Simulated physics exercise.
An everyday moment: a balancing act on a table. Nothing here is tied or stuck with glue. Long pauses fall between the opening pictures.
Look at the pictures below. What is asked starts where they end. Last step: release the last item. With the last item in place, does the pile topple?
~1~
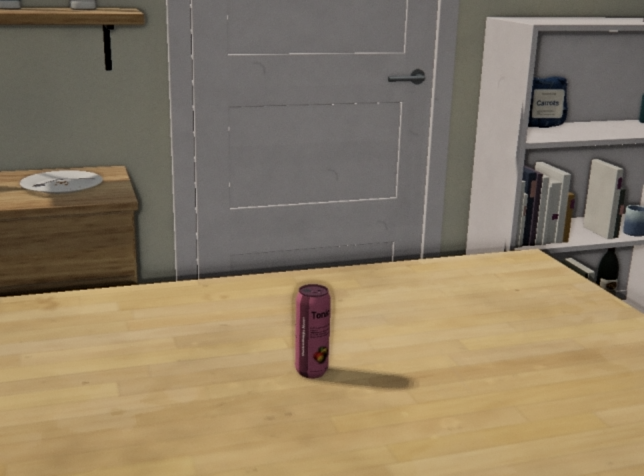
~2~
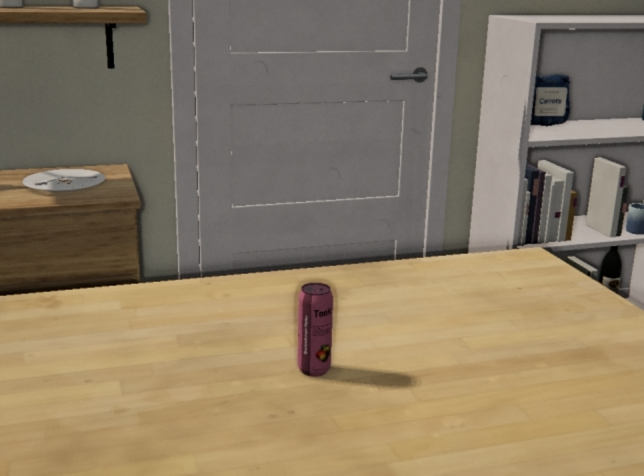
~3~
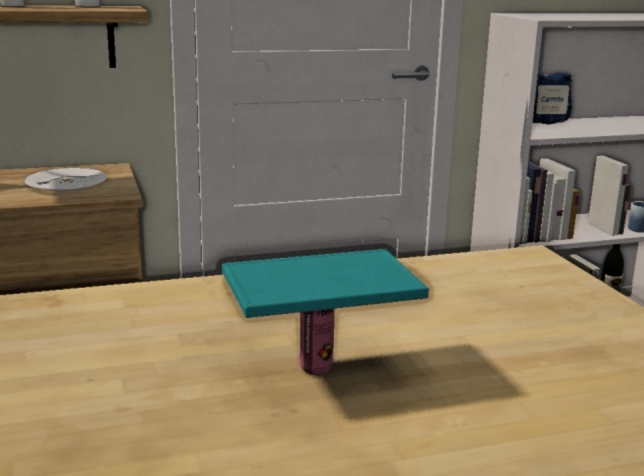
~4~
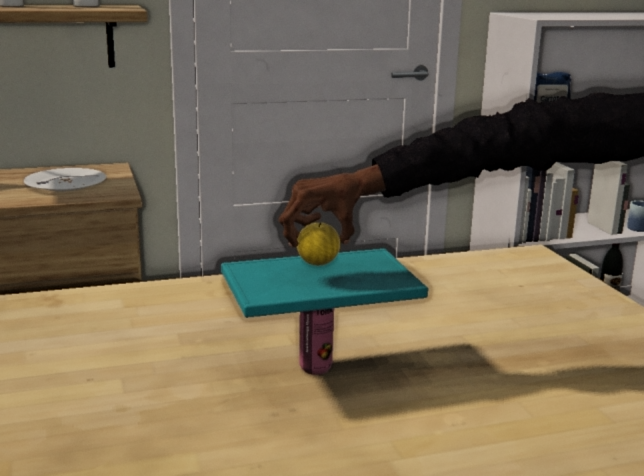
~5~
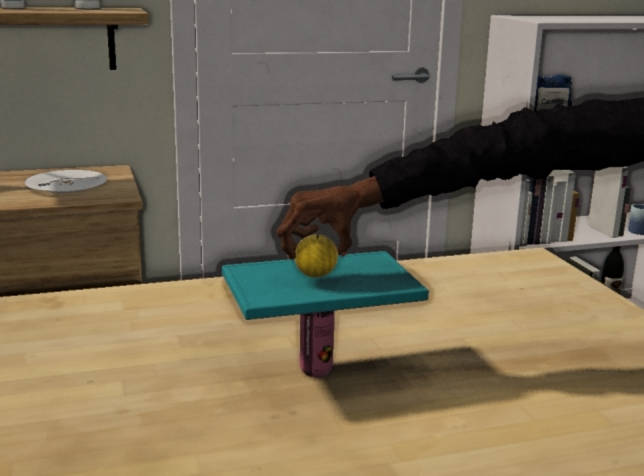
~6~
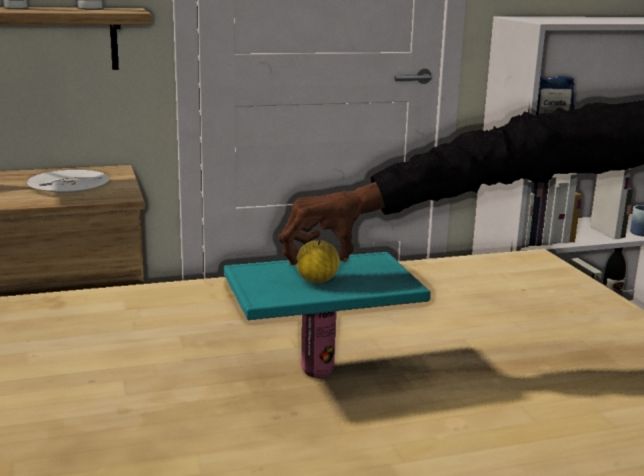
No. Stays in place.
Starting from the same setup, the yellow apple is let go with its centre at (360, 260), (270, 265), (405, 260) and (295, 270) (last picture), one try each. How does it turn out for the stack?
Stands firm, stands firm, topples, stands firm.
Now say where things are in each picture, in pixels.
In the first frame, the last thing is not in view yet; pink can (313, 332).
In the second frame, the last thing is not in view yet; pink can (315, 330).
In the third frame, the last thing is not in view yet; pink can (317, 329).
In the fourth frame, still above its spot; yellow apple (319, 244); pink can (317, 328).
In the fifth frame, still above its spot; yellow apple (316, 256); pink can (317, 331).
In the sixth frame, set down, still held; yellow apple (318, 262); pink can (319, 331).
Then, 0.30 s later than the last frame, all is still.
Then, 0.70 s later than the last frame, yellow apple resting near (318, 263).
When it is over, all 3 as before. End places, in pixels of the last picture, yellow apple near (318, 263). The stack keeps its balance.
